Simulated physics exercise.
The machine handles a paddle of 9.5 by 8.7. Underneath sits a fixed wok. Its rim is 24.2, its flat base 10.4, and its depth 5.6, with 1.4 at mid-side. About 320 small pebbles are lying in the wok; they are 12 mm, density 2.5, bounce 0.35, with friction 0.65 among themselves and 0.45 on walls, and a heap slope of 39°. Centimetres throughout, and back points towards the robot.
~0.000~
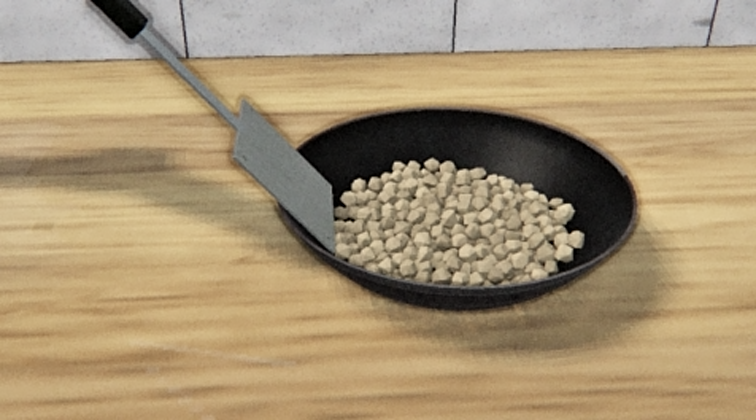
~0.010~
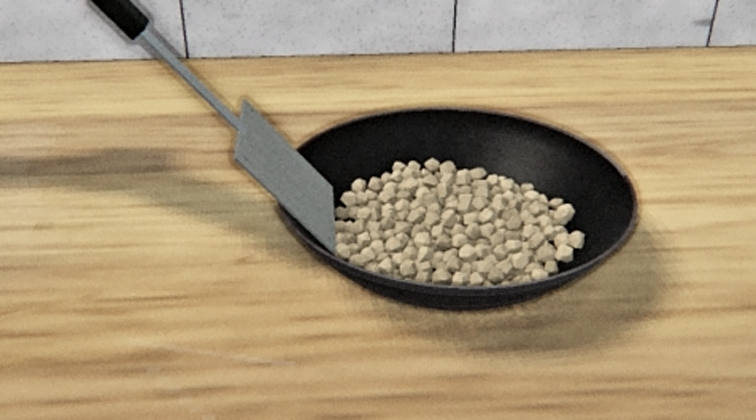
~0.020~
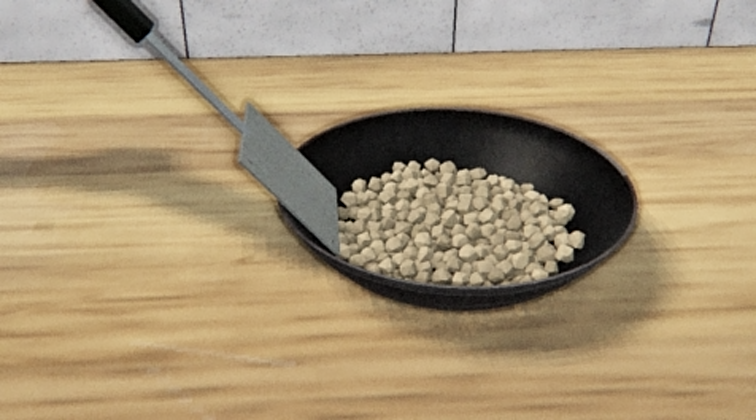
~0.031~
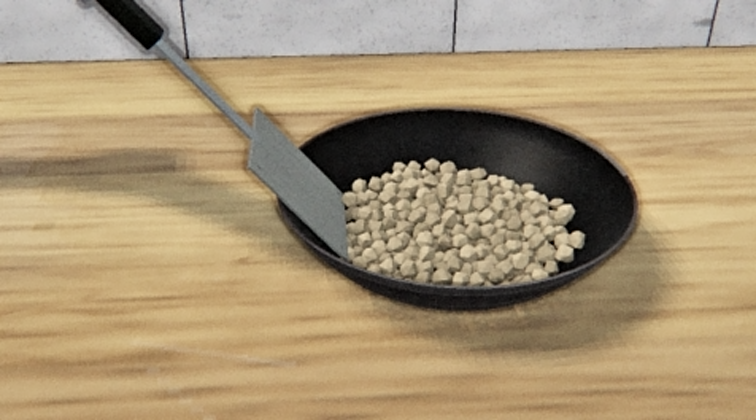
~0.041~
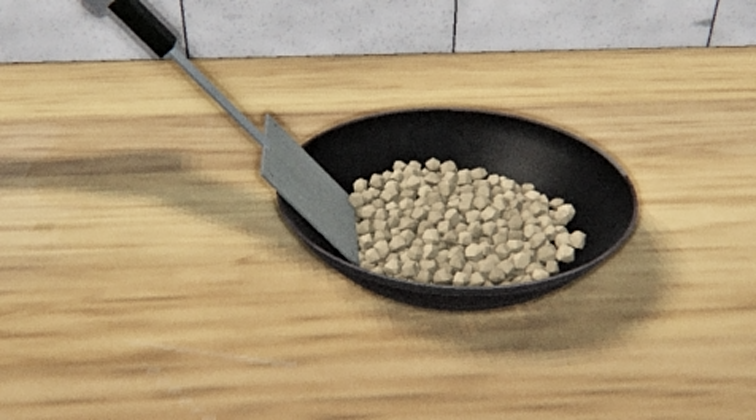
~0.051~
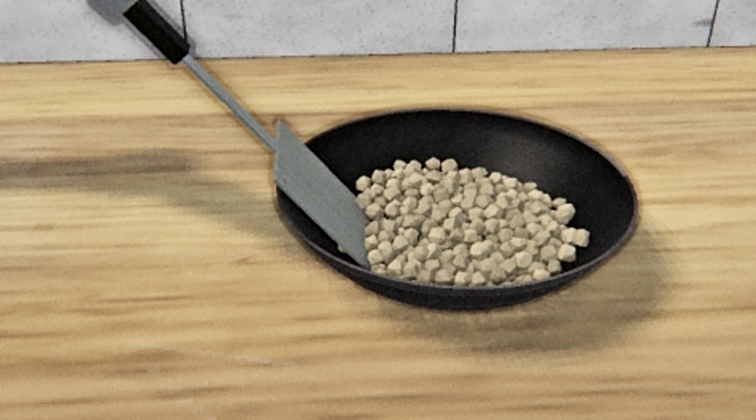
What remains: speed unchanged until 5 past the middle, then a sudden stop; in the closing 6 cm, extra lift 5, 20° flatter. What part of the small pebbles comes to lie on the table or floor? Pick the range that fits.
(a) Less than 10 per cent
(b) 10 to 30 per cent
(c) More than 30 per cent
Answer: A.
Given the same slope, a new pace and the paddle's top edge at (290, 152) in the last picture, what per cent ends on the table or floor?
I'd say around 10 per cent.
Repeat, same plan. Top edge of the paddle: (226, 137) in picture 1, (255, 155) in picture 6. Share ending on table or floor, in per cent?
Roughly 5 %.
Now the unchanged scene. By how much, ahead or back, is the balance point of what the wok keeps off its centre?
I'd say close to 5.0 cm toward the front.
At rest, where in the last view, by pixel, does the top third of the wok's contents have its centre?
It is centred around (569, 192).
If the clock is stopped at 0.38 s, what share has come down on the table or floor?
5 %.
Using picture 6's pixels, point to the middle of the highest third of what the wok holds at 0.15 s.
Around (570, 193).
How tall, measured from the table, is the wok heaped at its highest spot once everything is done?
It reaches around 7.0 cm.
After 0.10 s, sloping 51°, highest piece 6 above the table; 321 in the wok.
After 0.15 s, sloping 42°, highest piece 9 above the table; 318 in the wok, 3 on the blade or in flight.
After 0.38 s, sloping 31°, highest piece 7 above the table; 301 in the wok, 19 on the table or floor, 1 on the blade or in flight.
After 1.43 s, sloping 31°, highest piece 6 above the table; 301 in the wok, 20 on the table or floor.
In the end, 301 in the wok, 20 on the table or floor. That is 6 % on the table or floor.
